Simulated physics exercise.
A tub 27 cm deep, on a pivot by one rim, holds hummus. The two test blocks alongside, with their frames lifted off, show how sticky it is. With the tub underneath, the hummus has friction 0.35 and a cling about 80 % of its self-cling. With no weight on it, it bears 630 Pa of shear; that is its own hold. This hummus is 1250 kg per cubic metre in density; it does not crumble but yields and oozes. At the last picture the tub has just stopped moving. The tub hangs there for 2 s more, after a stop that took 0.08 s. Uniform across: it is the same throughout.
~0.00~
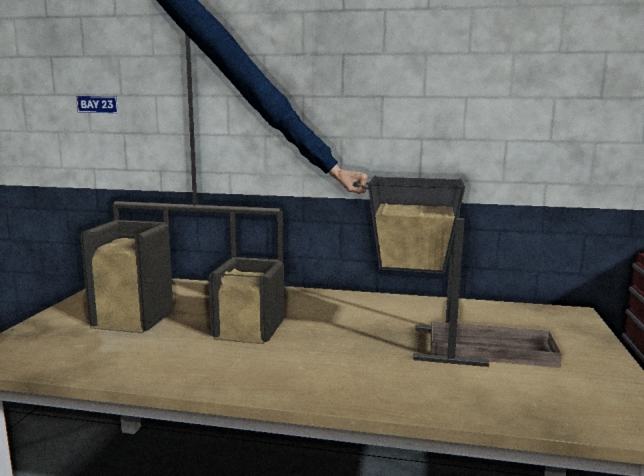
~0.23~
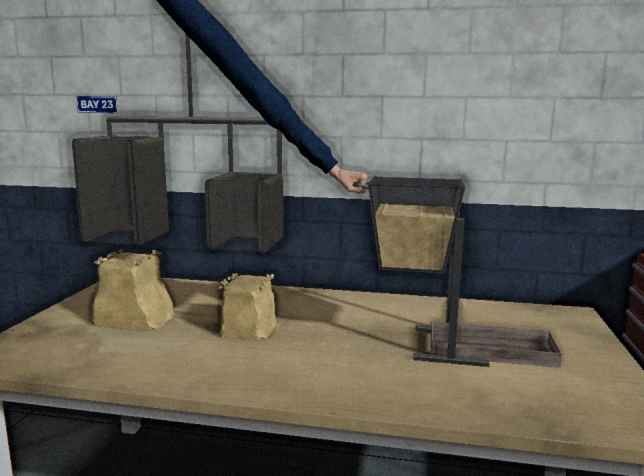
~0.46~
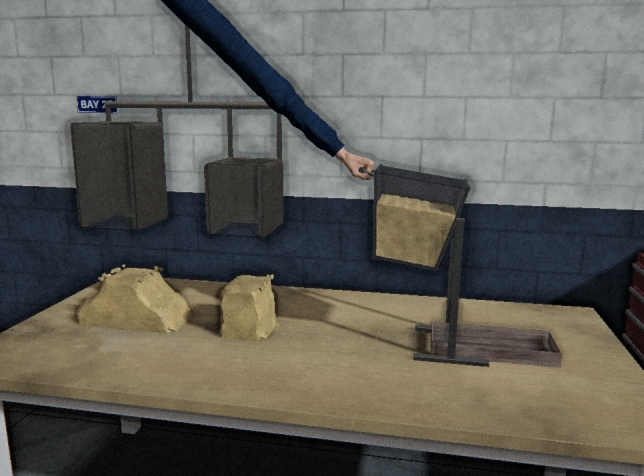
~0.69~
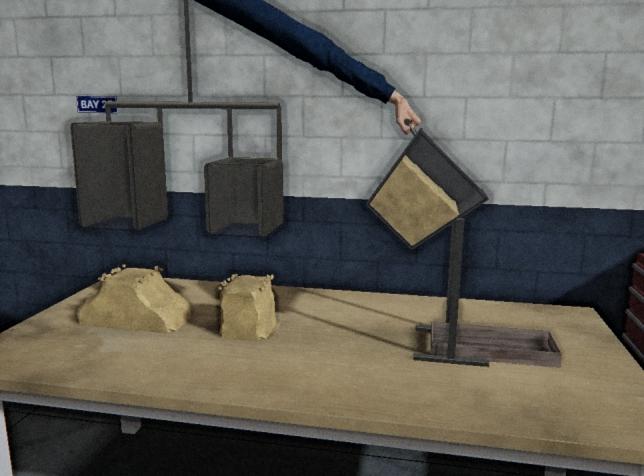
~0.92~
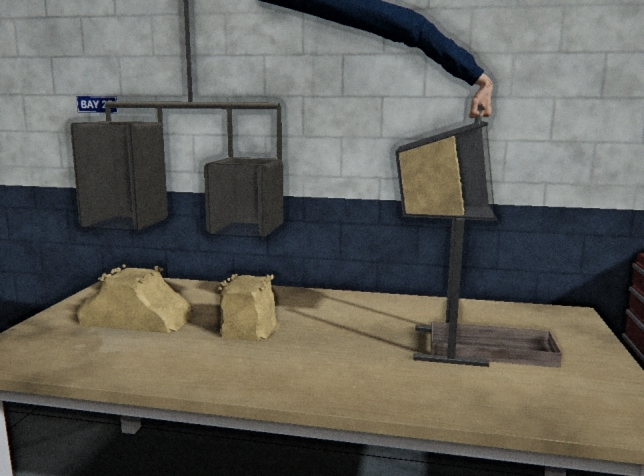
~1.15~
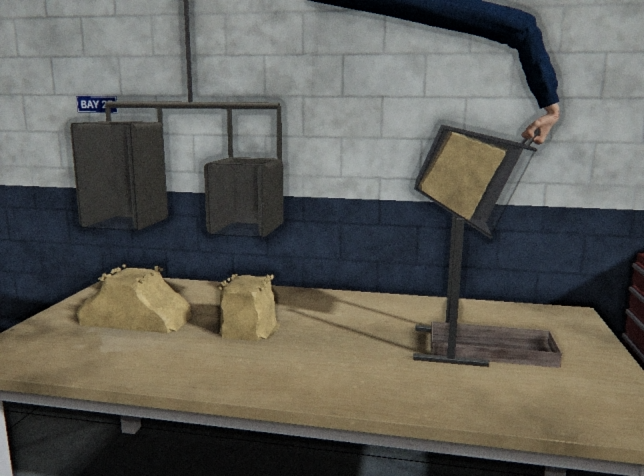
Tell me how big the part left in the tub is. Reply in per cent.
I would say about 0 percent.
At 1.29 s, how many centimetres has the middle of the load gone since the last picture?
Around 9 centimetres.
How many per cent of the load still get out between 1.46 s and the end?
Roughly 20 percent of the load.
After 1.29 s, the tub is at 112 degrees and holds 94 %.
After 1.46 s, the tub is at 112 degrees and holds 22 %.
After 1.63 s, the tub is at 112 degrees and holds 0 %.
After 1.80 s, the tub is at 112 degrees and holds 0 %.
After 3.15 s, at the end, the tub is at 112 degrees and holds 0 %.
